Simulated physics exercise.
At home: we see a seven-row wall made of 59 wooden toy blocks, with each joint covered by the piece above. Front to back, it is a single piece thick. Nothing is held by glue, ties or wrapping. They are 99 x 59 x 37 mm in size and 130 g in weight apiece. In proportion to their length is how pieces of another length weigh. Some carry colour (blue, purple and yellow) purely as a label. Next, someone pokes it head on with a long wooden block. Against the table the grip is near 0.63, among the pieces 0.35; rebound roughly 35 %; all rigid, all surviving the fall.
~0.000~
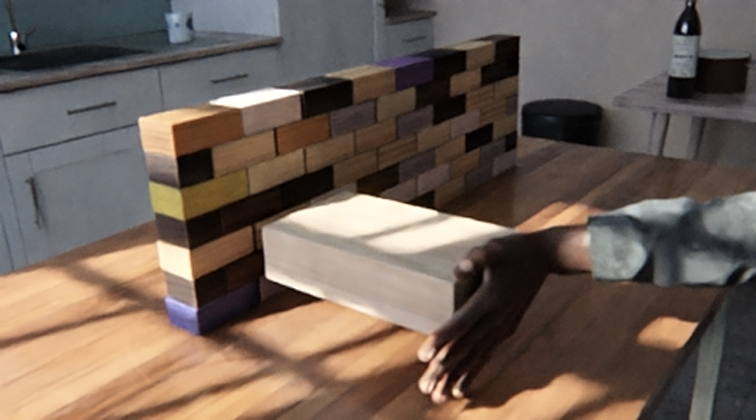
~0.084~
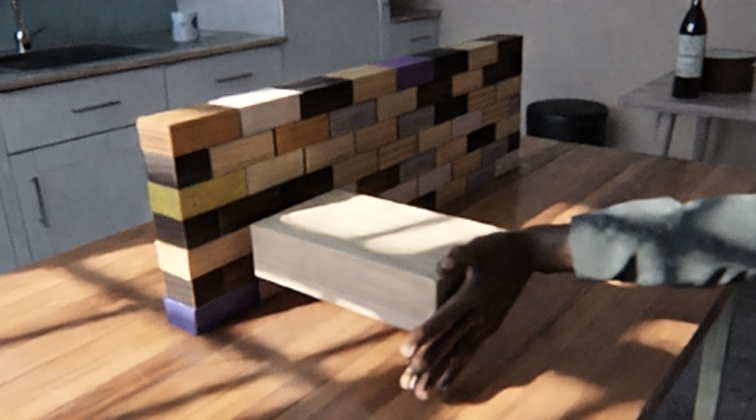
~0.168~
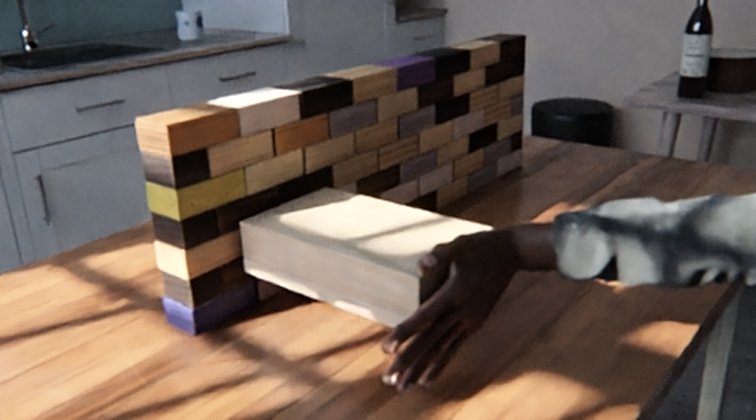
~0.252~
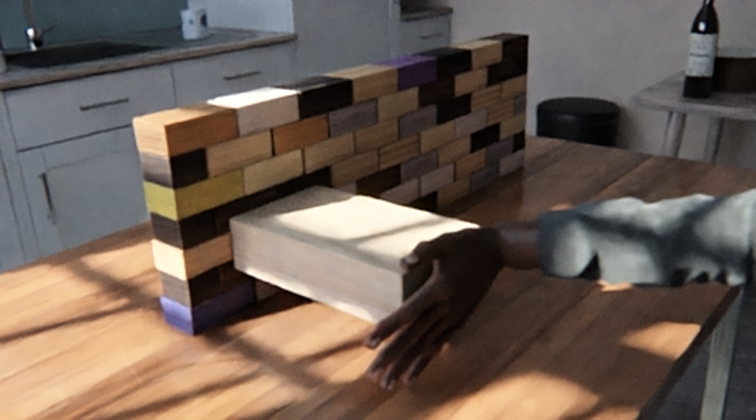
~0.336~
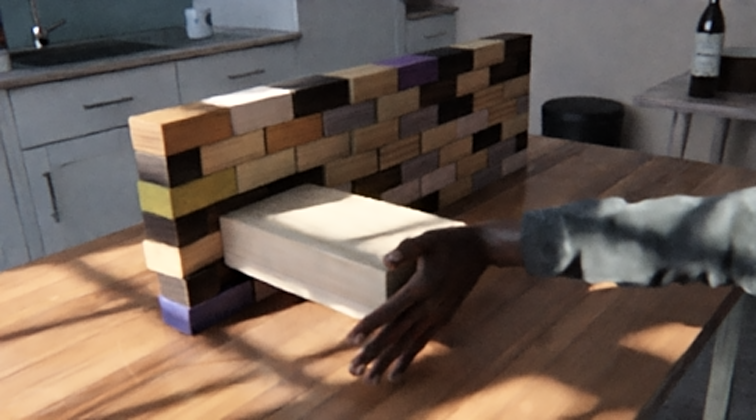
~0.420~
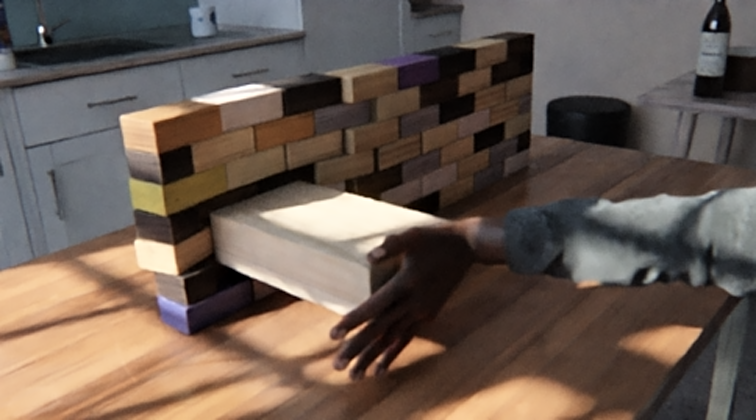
A hand slides a long pale wooden block leftward across the gap toward the near end of a wall of staggered, multicoloured wooden blocks on a table. The block meets the wall and pushes in, and several pieces around the contact shift slightly back while the rest barely move.
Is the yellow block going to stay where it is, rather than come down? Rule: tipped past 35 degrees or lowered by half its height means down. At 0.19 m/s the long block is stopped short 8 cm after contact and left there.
No, it ends up down.
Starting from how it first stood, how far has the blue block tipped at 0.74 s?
Tilt: Approx. 0°.
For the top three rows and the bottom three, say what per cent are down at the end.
Top share 60 per cent; bottom share 20 per cent.
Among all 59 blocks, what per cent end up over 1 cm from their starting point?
It comes to 40 percent shifted.
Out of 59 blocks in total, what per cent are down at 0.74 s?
By then 25 %.
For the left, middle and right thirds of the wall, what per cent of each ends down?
From the left: 80, then 40, then 0 percent.
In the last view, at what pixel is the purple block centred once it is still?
Around (356, 159).
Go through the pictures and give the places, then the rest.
In the first picture (we follow the side turned to the camera; the camera moves round a little), block in hand (278, 253) 48 mm short of touching; yellow block (217, 194); purple block (416, 74); blue block (229, 308); no piece has moved.
Block in hand (267, 250) 32 mm short of touching; yellow block (215, 194), in the second picture.
Block in hand (255, 247) 16 mm short of touching; yellow block (213, 194), in the third picture.
Block in hand (244, 244) 1 mm in; yellow block (211, 194), in the fourth picture.
Block in hand (234, 241) 16 mm in; yellow block (206, 192) displaced 9 mm; 18 stirred so far, in the fifth picture.
Block in hand (224, 238) 32 mm in; yellow block (196, 189) displaced 23 mm; blue block (221, 306); purple block (421, 73); 19 stirred so far, in the sixth picture.
Around 0.74 s, 16 of the 59 blocks down; yellow block tipped 45°, 58 mm lower; purple block tipped 22°.
Around 1.18 s, 23 of the 59 blocks down; yellow block tipped 52°, 13 cm lower; purple block tipped 75°, 19 cm lower.
Finally (1.9 s), 23 of the 59 blocks down; yellow block 15 cm lower; purple block upside down; blue block unmoved. Seen by the last camera, middles, yellow block near (69, 266), purple block near (356, 158).
